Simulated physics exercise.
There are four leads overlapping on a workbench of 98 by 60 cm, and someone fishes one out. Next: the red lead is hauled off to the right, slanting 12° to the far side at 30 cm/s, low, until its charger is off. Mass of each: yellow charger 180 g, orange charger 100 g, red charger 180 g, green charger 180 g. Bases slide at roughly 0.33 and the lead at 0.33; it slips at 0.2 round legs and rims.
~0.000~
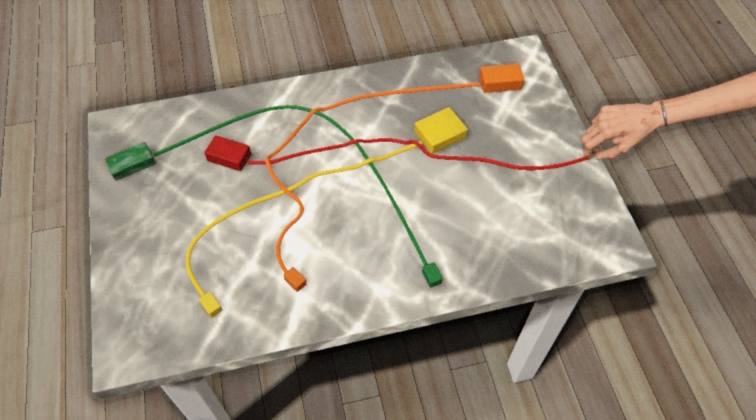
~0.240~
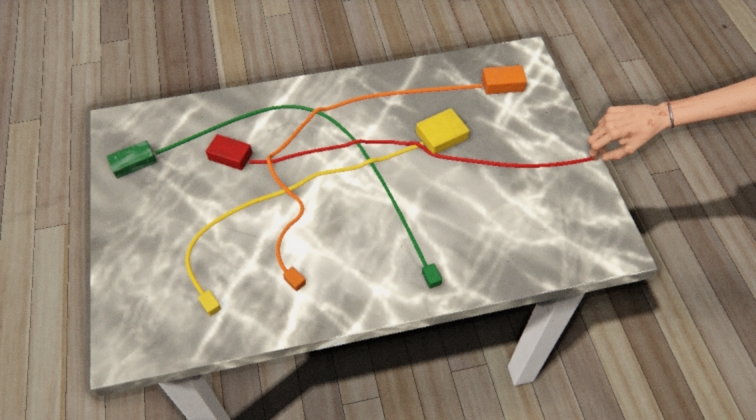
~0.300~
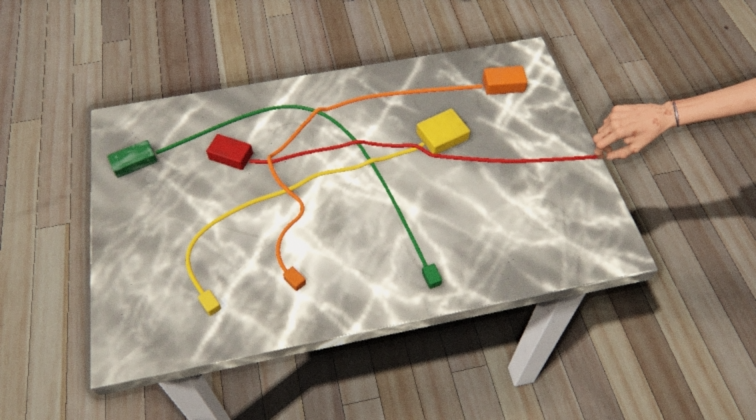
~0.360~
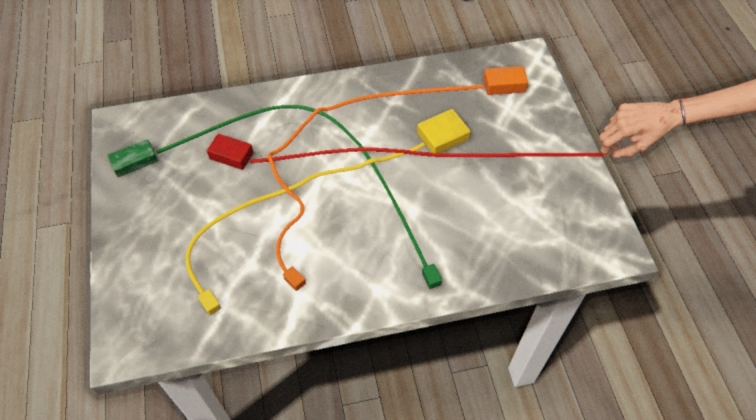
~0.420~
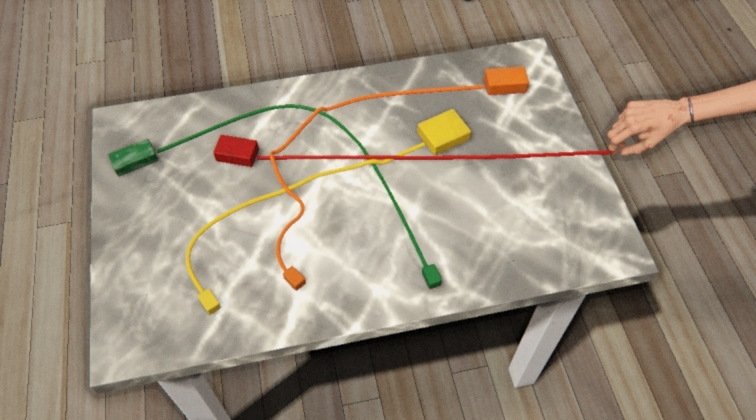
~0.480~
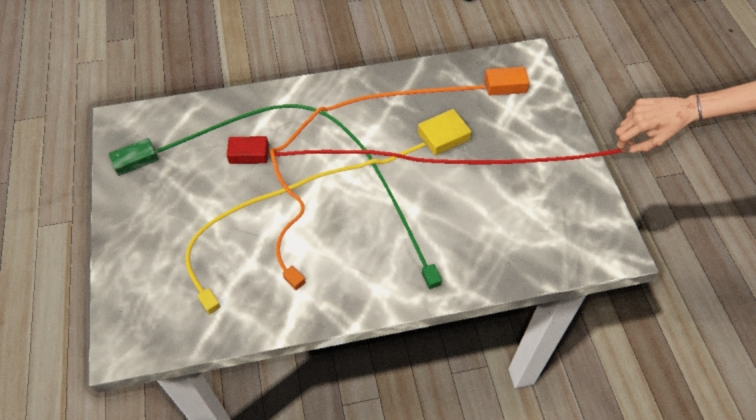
On a marble-patterned tabletop, a hand pulls a red cord rightward among crossing cords, straightening it, then dragging its red block slightly.
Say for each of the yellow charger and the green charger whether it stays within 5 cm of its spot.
One by one: The yellow charger gets dislodged; the green charger holds steady.
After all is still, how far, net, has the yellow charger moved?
Lab note - yellow charger: 15 cm.
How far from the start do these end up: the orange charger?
The orange charger ends roughly 2 cm from its start.
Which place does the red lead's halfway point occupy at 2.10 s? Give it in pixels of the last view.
The halfway point lies around pixel (670, 118).
By 1.3 s, the red lead's tail end at (387, 154); red charger 26 cm off its start.
By 2.1 s, the red lead's tail end at (512, 160); yellow charger 2 cm off its start, red charger 51 cm off its start, orange plug 16 cm off its start.
By 2.9 s, the red lead has left the top; yellow charger 10 cm off its start at (490, 113), red charger 77 cm off its start at (613, 137), orange plug 45 cm off its start at (511, 173).
By 3.7 s, the red lead has left the top; yellow charger 16 cm off its start, red charger over the edge, orange plug over the edge.
By 4.2 s, the red lead has left the top; yellow charger 16 cm off its start at (519, 109), green charger 0 cm off its start at (132, 153), red charger over the edge, orange plug over the edge.
